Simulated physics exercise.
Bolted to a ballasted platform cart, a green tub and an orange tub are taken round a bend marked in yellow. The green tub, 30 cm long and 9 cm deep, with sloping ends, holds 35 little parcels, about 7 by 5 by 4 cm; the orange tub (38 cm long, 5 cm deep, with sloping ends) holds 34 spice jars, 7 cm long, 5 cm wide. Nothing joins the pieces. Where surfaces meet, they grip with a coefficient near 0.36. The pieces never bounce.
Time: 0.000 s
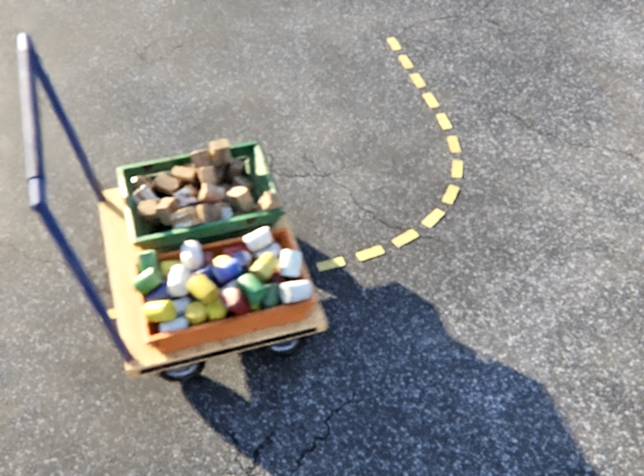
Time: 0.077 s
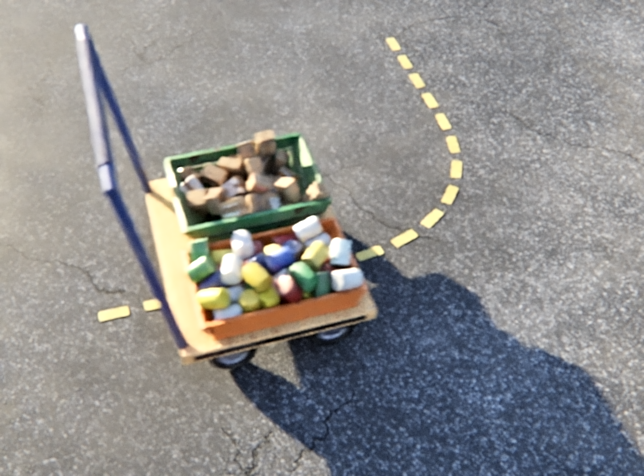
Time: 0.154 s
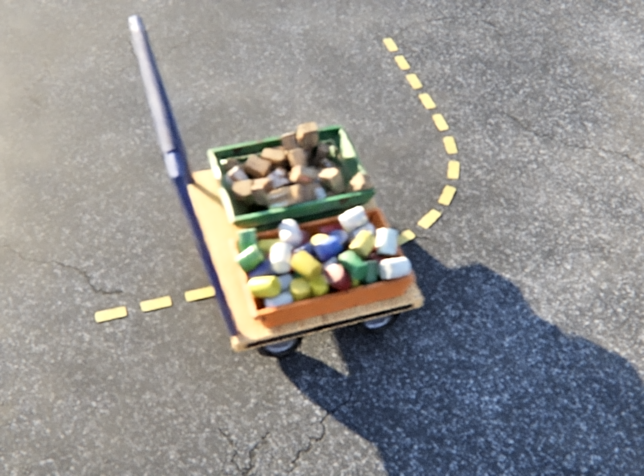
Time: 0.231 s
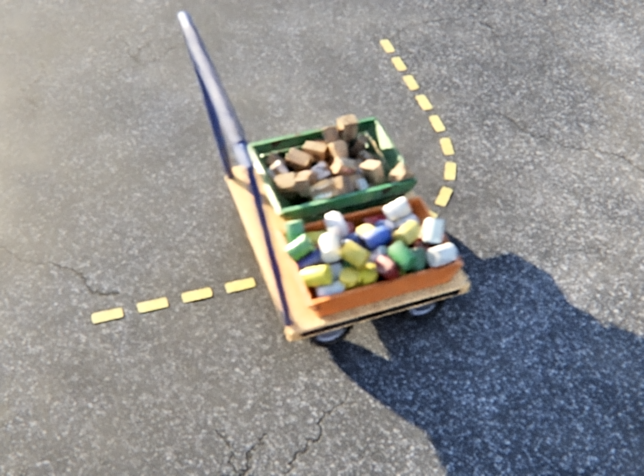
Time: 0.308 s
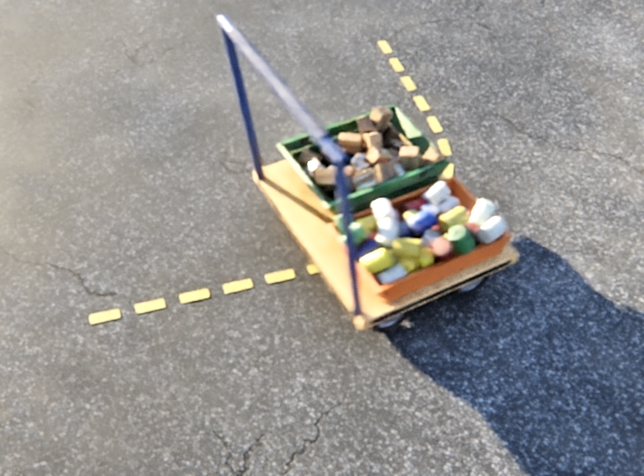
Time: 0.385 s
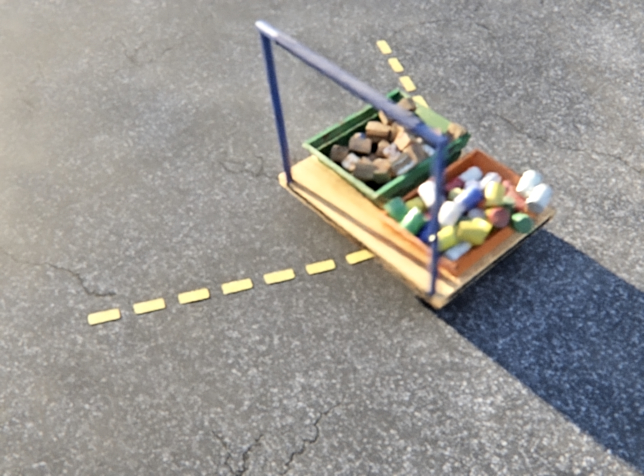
In this clip, a wooden cart with a blue handle rolls right along a dashed yellow line, carrying small pieces in green and orange tubs, then turns along the curve as two pieces come out over the orange tub's right edge.
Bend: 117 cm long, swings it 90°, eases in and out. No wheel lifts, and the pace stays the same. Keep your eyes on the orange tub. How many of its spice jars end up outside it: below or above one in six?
Above one sixth.
After 0.48 s, the green tub has all 35 and the orange tub is down by 5 of 34.
After 0.60 s, the green tub has all 35 and the orange tub is down by 11 of 34.
After 0.78 s, the green tub has all 35 and the orange tub is down by 12 of 34.
Final count (at 1.23 s), the green tub has all 35 and the orange tub is down by 14 of 34. Asked share, 14 of 34, 41 per cent.
